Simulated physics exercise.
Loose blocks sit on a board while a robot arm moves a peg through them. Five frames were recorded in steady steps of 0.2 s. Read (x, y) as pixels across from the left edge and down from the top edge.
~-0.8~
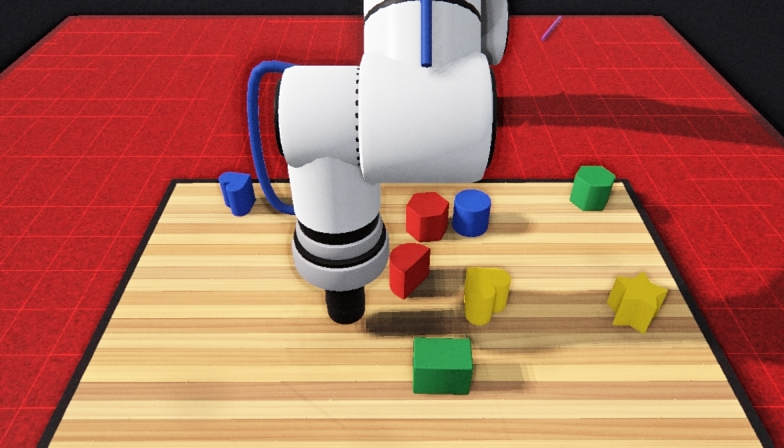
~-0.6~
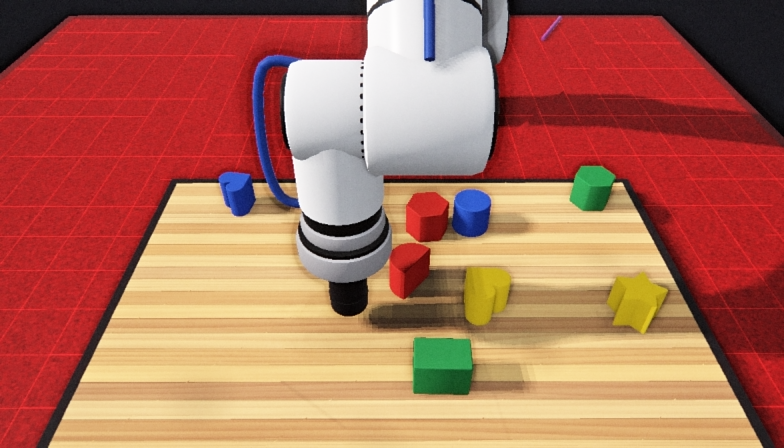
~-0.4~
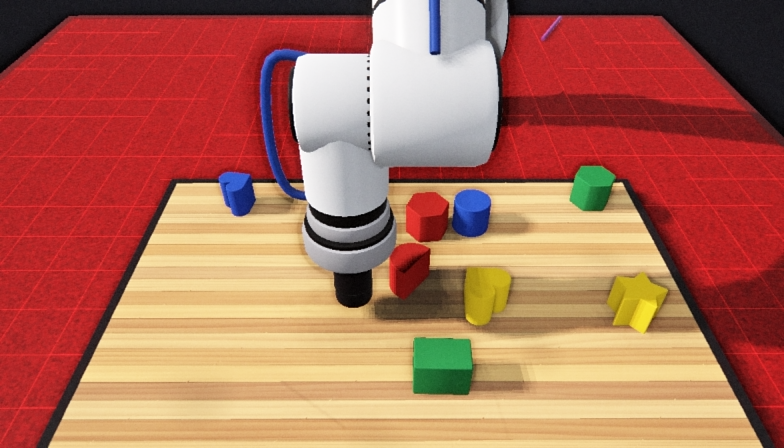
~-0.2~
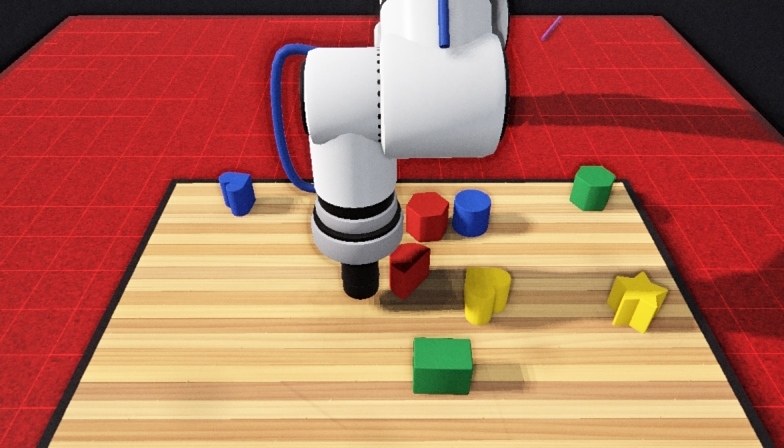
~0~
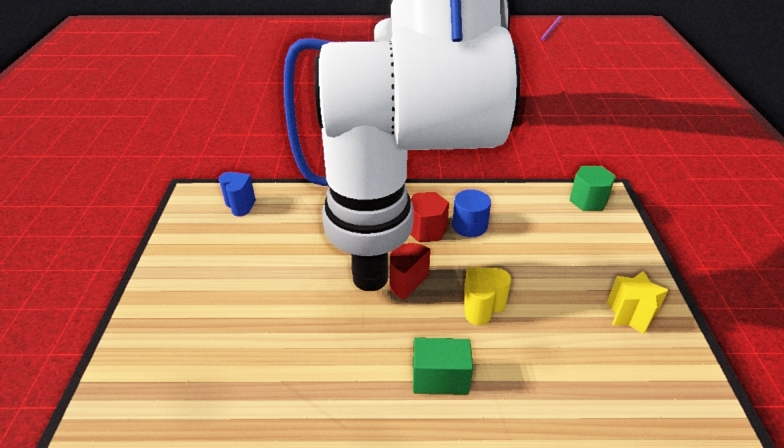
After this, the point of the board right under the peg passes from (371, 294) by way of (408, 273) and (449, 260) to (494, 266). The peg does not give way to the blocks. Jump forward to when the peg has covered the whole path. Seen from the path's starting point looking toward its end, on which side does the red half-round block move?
Towards the left-hand side.
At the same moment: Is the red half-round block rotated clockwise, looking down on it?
I expect not.
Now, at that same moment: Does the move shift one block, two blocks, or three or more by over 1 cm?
I count one.
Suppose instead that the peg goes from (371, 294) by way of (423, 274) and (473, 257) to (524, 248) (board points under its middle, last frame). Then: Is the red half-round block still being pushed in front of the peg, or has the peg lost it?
The red half-round block slips off.
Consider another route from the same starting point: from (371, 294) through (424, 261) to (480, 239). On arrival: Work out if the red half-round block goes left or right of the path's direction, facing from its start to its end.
Pushed right.
What follows on the original path. One third of the way, peg at (410, 258); red half-round block at (445, 238), turned 10° clockwise.
Two thirds of the way, peg at (451, 246); red half-round block at (485, 227).
At the end, peg at (497, 251); red half-round block at (517, 222), turned 50° anticlockwise; red hexagon unmoved.
